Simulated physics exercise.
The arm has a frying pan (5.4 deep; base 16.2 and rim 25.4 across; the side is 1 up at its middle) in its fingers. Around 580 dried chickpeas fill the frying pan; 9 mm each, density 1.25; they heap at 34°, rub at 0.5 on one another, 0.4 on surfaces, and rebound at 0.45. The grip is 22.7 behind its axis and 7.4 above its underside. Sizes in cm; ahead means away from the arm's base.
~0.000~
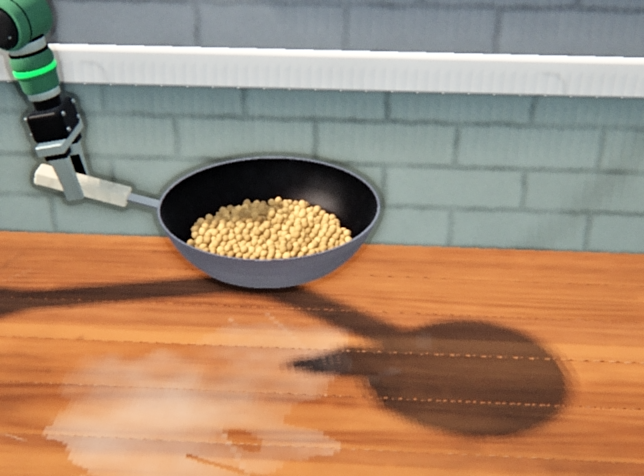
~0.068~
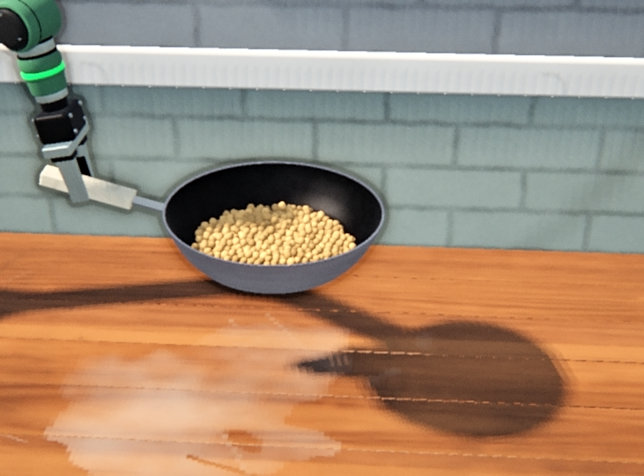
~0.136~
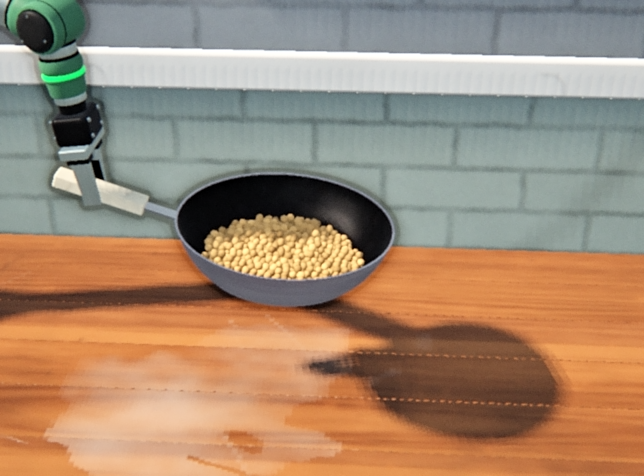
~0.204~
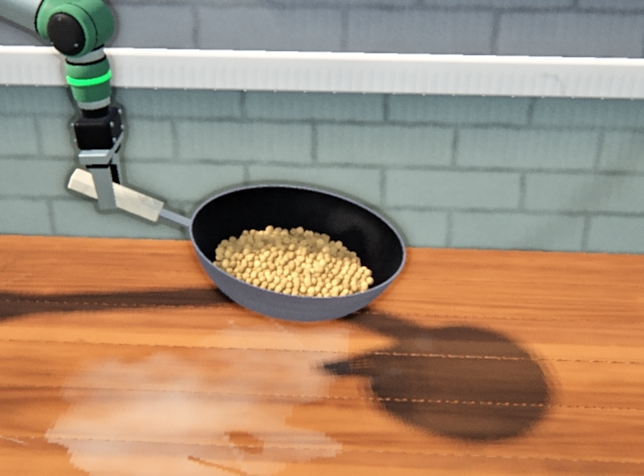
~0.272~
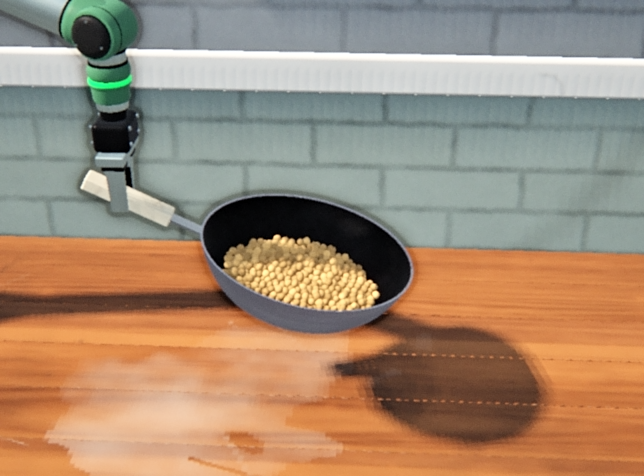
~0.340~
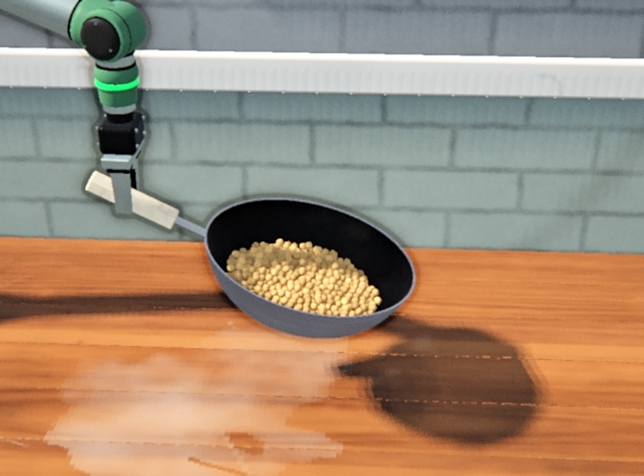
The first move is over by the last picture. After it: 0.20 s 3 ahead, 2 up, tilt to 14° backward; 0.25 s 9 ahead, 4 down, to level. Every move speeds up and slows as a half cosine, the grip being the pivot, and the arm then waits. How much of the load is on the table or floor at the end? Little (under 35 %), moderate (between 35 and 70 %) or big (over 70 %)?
On the table or floor the share is little, under 35 %.
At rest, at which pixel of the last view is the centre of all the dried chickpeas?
Near (433, 267).
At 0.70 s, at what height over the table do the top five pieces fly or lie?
Roughly 32 cm.
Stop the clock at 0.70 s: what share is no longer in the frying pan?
Some 0 per cent.
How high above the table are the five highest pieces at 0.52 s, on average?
About 33 cm.
After 0.52 s, tilted 13° backward, highest piece 33 above the table; 576 in the frying pan.
After 0.70 s, tilted 4° backward, highest piece 32 above the table; 576 in the frying pan.
After 0.99 s, level, highest piece 22 above the table; 576 in the frying pan.
After 2.04 s, level, highest piece 22 above the table; 576 in the frying pan.
At rest, 576 in the frying pan. That is 0 % on the table or floor.
